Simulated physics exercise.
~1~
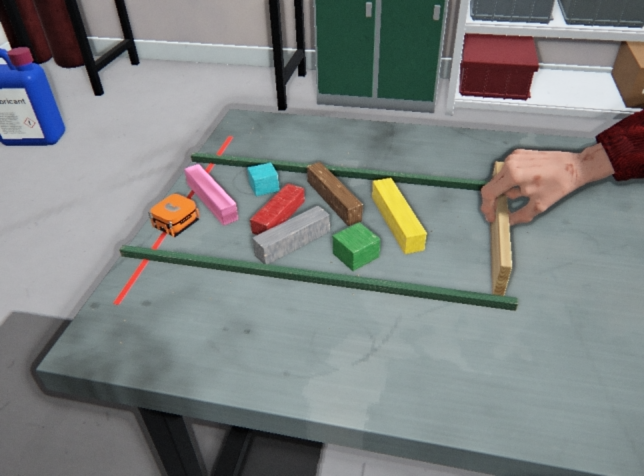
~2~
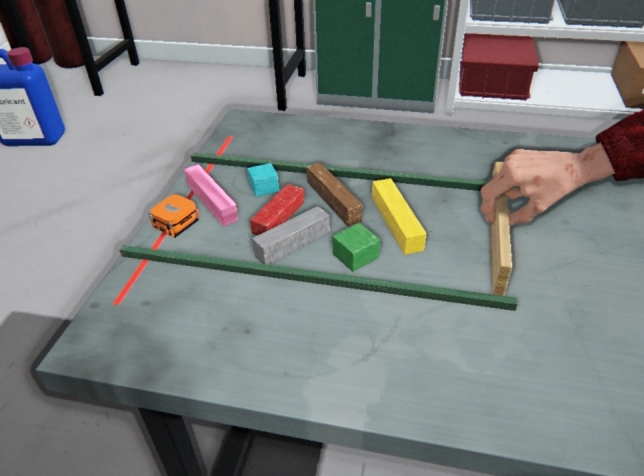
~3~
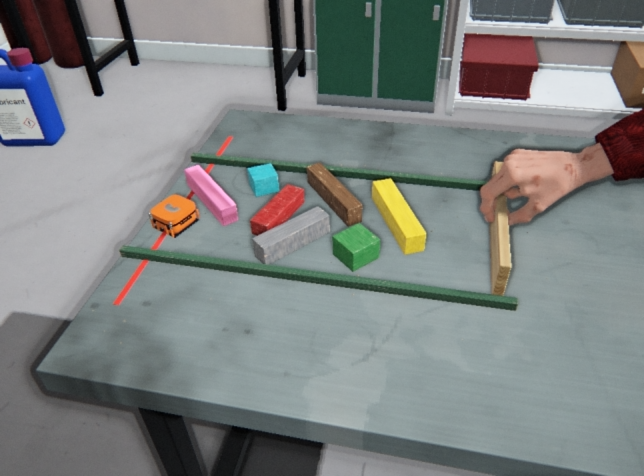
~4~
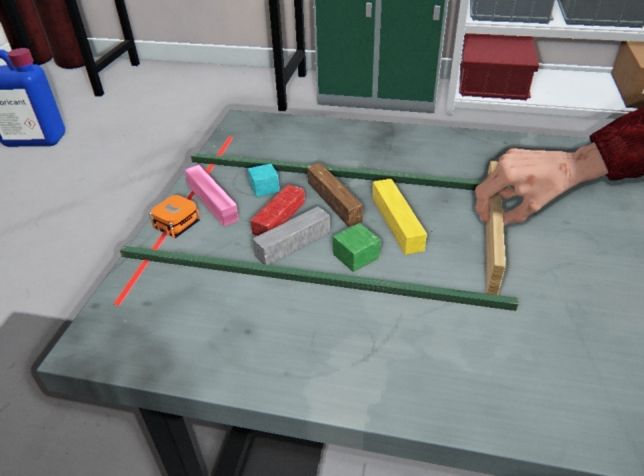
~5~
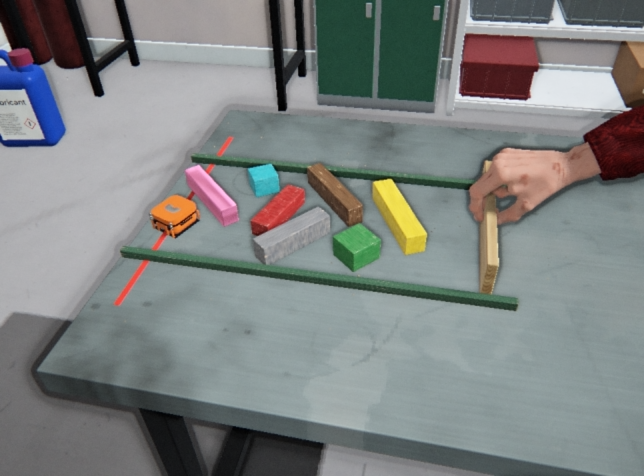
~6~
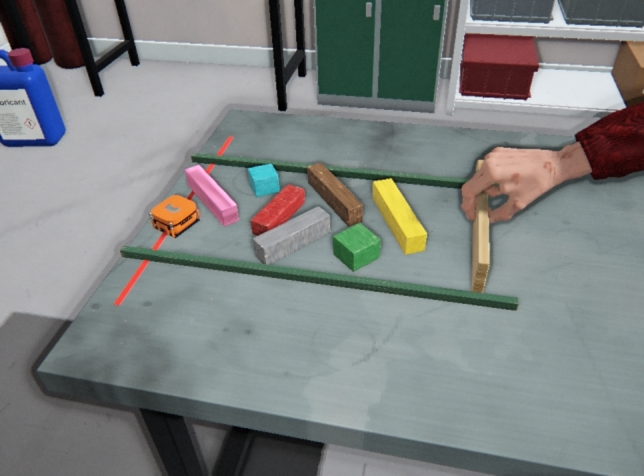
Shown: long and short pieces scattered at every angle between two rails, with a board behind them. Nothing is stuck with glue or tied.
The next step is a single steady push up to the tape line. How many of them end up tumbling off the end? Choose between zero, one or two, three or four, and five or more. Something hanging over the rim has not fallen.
The count is five or more.
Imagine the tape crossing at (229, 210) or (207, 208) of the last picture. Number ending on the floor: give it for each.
Ending up on the floor: First try 2, second try 2.
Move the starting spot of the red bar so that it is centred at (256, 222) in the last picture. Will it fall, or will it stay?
If so, it ends up falling.
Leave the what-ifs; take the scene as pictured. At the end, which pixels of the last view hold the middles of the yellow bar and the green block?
The yellow bar comes to rest close to (179, 189), while the green block rests close to (143, 231).
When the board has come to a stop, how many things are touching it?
2 in contact.
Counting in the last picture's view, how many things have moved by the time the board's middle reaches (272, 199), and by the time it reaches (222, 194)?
By then 8, and later 8.
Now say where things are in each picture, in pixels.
In the first frame, orange case (175, 215); pink stick (210, 193); turquoise block (263, 180); board (499, 224); tape (184, 204).
In the second frame, pink stick (210, 194); grey bar (292, 235).
In the third frame, turquoise block (263, 180); red bar (278, 211).
In the fourth frame, orange case (175, 216); brown bar (334, 193).
In the fifth frame, pink stick (211, 195); board (487, 223).
In the sixth frame, orange case (175, 216); pink stick (211, 195); turquoise block (264, 180); board (479, 222); tape (185, 205).
Soon after, none off yet; orange case at rest near (175, 216); pink stick at rest near (211, 195); turquoise block at rest near (264, 180).
Then, none off yet; orange case at rest near (175, 216); pink stick moving near (204, 192); turquoise block moving near (260, 177).
Further on, none off yet; orange case tipped a little near (132, 217); pink stick moved about its own width near (166, 180); turquoise block moved well along near (204, 169).
At rest, the number that fall off is five or more; fallen, brown bar, grey bar, red bar, turquoise block, pink stick and orange case.
